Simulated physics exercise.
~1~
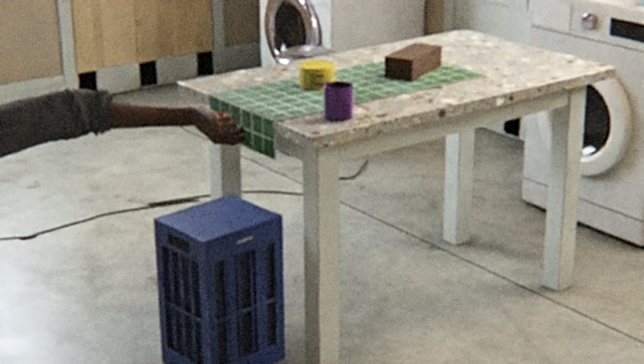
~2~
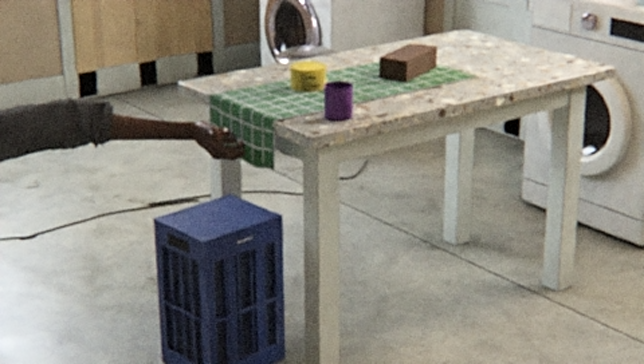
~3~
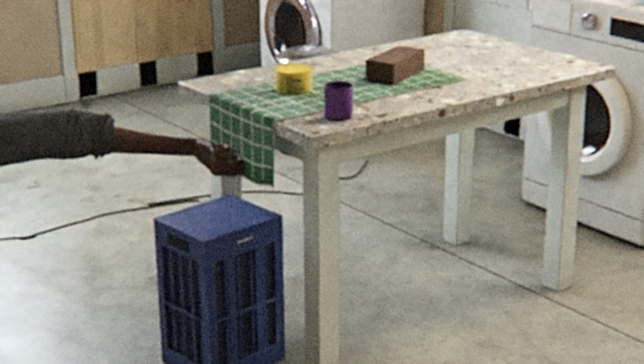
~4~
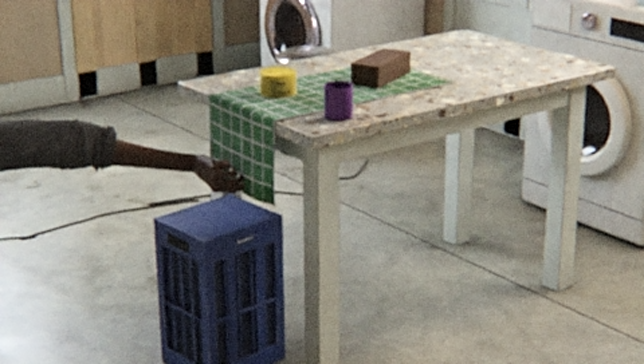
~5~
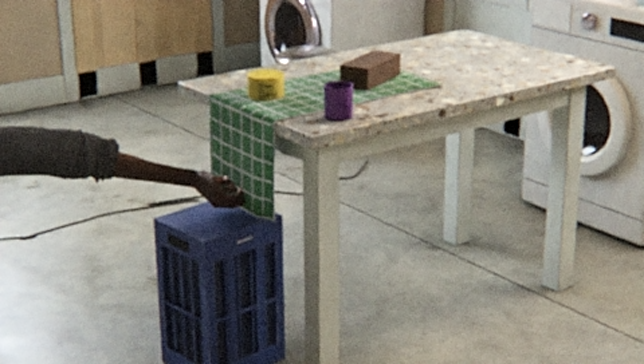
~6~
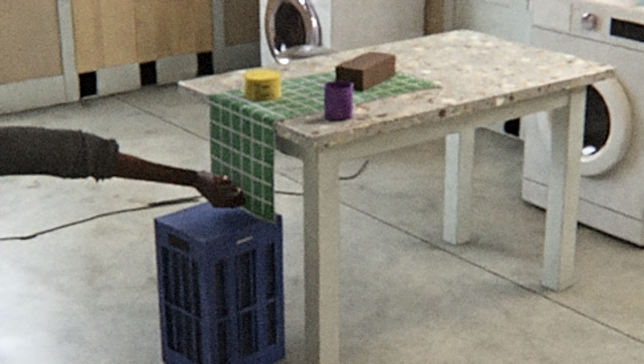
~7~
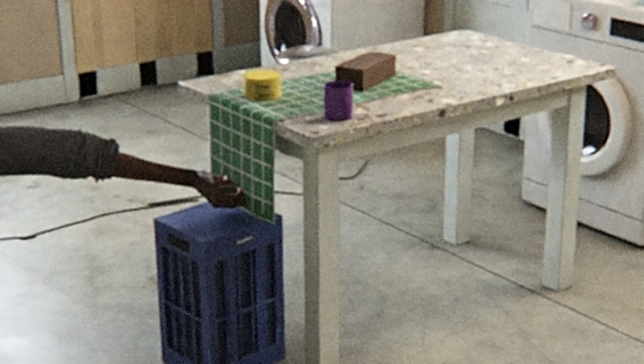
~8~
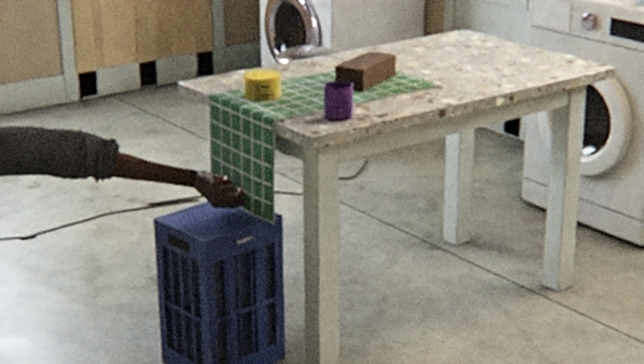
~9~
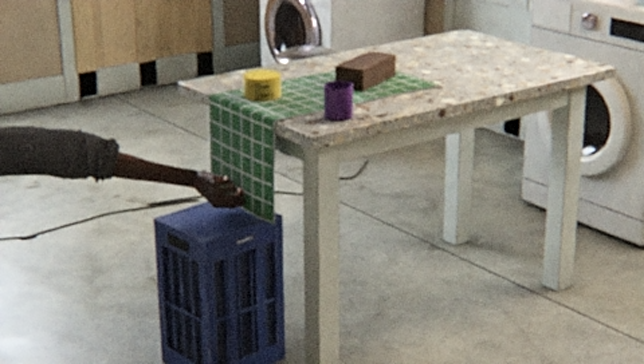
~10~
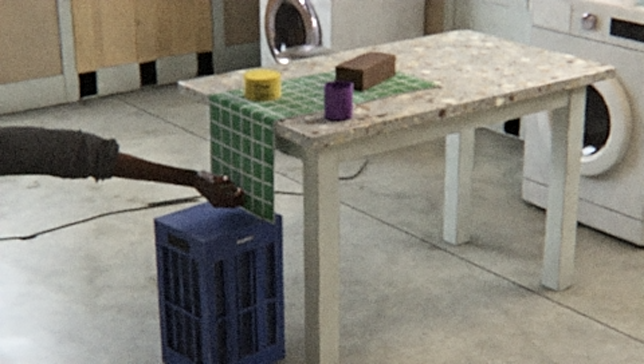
In a room with a concrete floor and white front-loading washing machines, a table stands with a green checked cloth over one end, holding a yellow tub, a purple mug and a brown brick. A hand reaching in from the left grips the cloth's hanging edge above a blue crate. The hand draws the edge steadily downward, and the cloth slides left over the end. The tub and the brick ride along with it, while the mug stays put. The hand stops with the hem at the crate, and all three objects remain on the table.
